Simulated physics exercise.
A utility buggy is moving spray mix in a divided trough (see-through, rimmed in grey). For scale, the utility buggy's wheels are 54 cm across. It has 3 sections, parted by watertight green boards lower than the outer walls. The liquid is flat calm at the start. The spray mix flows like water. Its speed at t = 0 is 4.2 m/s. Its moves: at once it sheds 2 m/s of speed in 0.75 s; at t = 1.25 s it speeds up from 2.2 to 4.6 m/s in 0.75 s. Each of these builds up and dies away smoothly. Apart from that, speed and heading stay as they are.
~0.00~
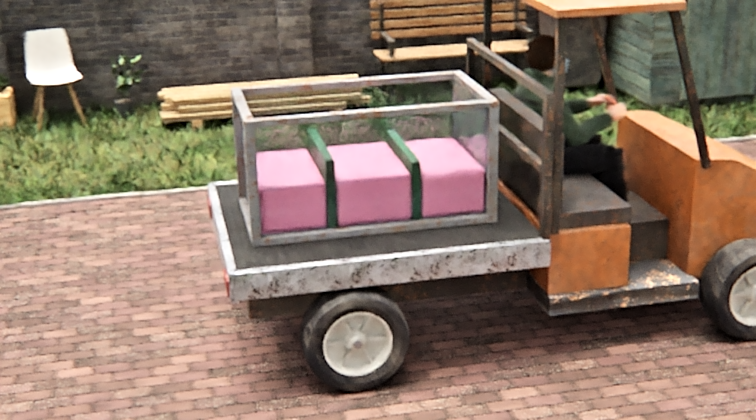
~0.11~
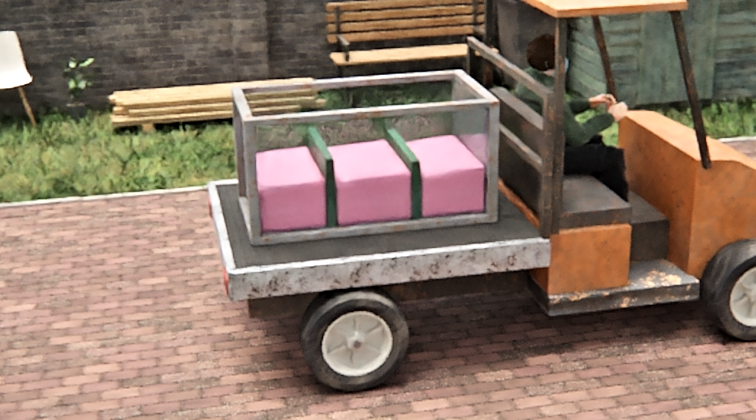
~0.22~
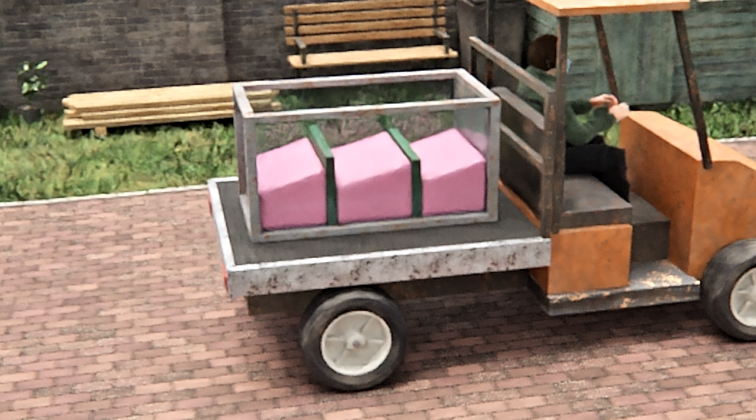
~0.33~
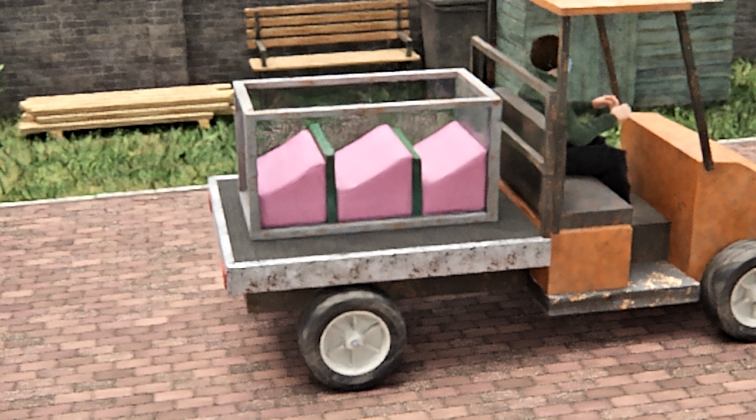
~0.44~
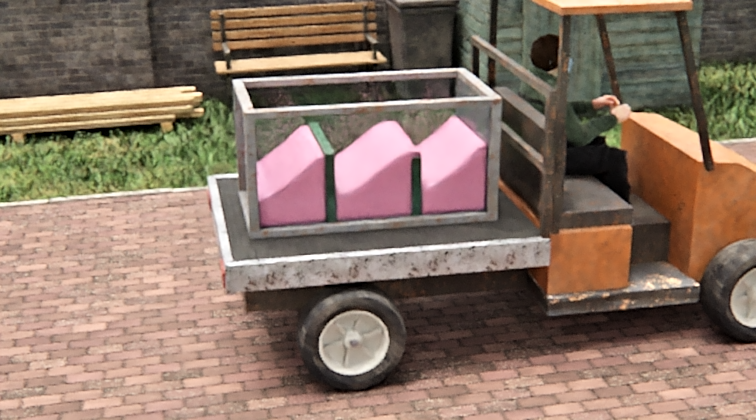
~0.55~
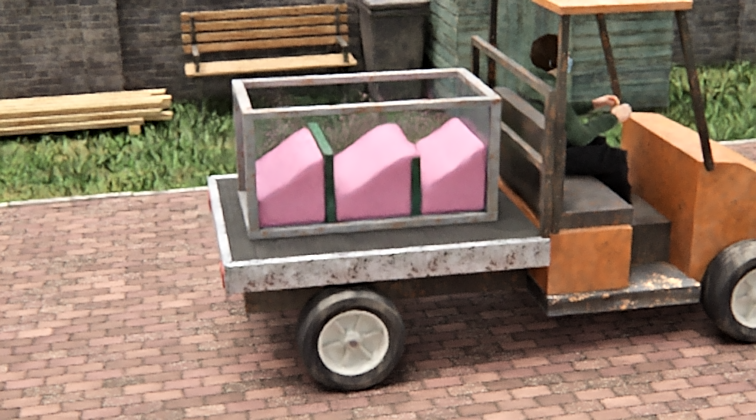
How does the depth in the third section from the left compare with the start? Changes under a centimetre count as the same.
It ends lower.
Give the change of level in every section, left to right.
From the left: 2 up, 0, 2 down.
By 1.05 s the mean depths from the left are 25, 24, 28 cm.
By 1.75 s the mean depths from the left are 26, 25, 25 cm.
By 2.55 s the mean depths from the left are 27, 26, 24 cm.
By 4.99 s the mean depths from the left are 27, 26, 24 cm.
